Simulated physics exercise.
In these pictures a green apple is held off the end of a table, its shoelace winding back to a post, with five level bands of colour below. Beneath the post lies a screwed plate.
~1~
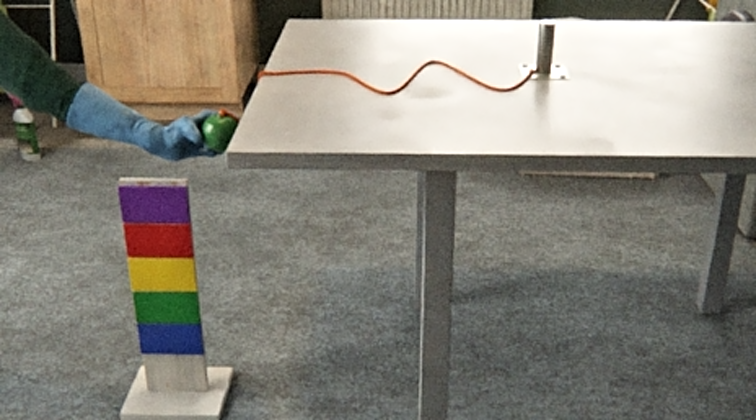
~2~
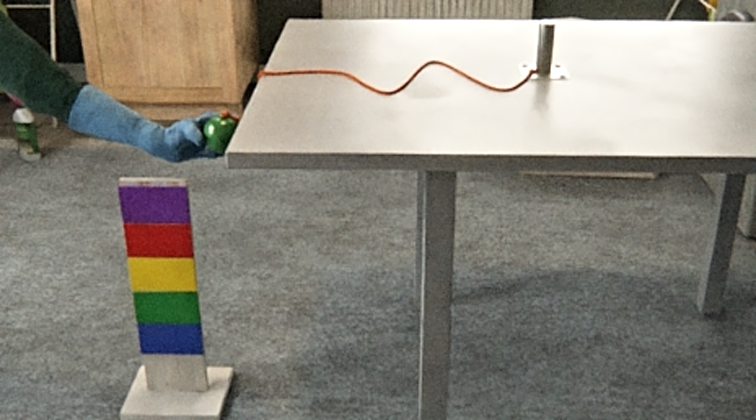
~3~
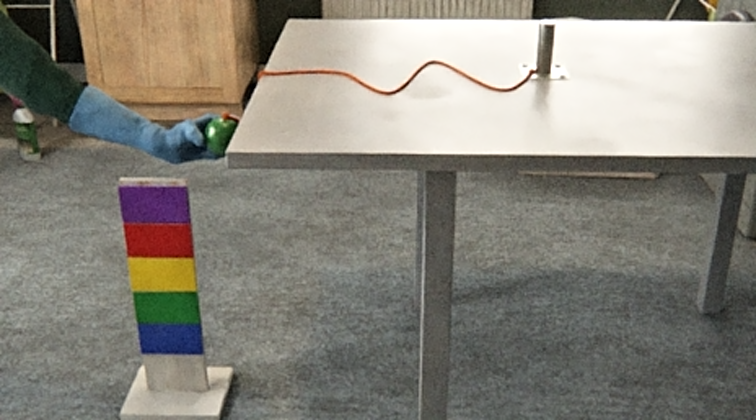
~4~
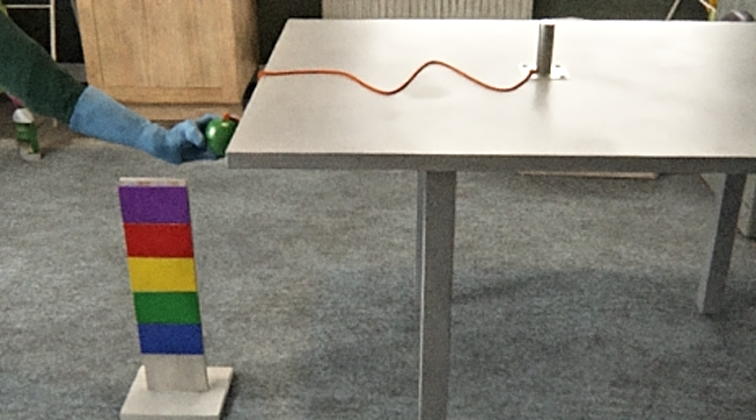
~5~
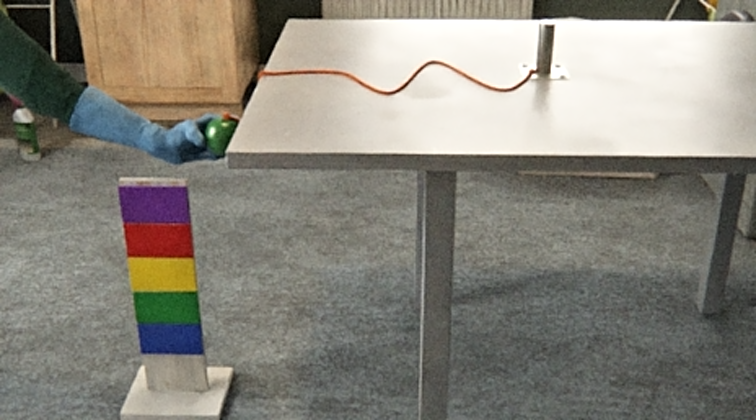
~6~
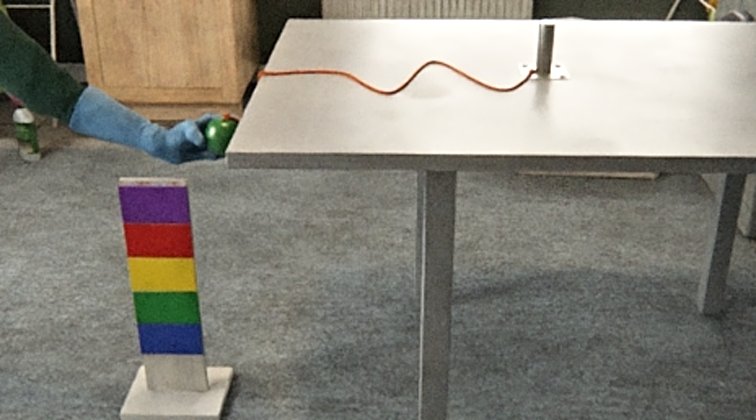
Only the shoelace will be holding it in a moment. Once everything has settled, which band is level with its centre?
The blue band.
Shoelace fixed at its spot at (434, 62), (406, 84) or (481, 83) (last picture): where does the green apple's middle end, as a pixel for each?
In order: (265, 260), then (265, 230), then (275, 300).
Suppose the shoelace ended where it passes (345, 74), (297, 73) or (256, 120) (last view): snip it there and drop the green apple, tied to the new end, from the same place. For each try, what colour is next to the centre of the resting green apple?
Result per try - purple; red; green.
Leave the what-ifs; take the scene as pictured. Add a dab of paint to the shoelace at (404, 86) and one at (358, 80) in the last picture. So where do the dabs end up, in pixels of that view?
One ends up around (260, 83), the other around (267, 154).
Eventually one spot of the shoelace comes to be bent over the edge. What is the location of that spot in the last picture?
The spot located at (404, 86) in the last picture.
Early on, apple near (282, 302); level with green.
Midway, apple near (278, 327); level with blue.
Finally, apple near (281, 334); level with blue. The blue one.
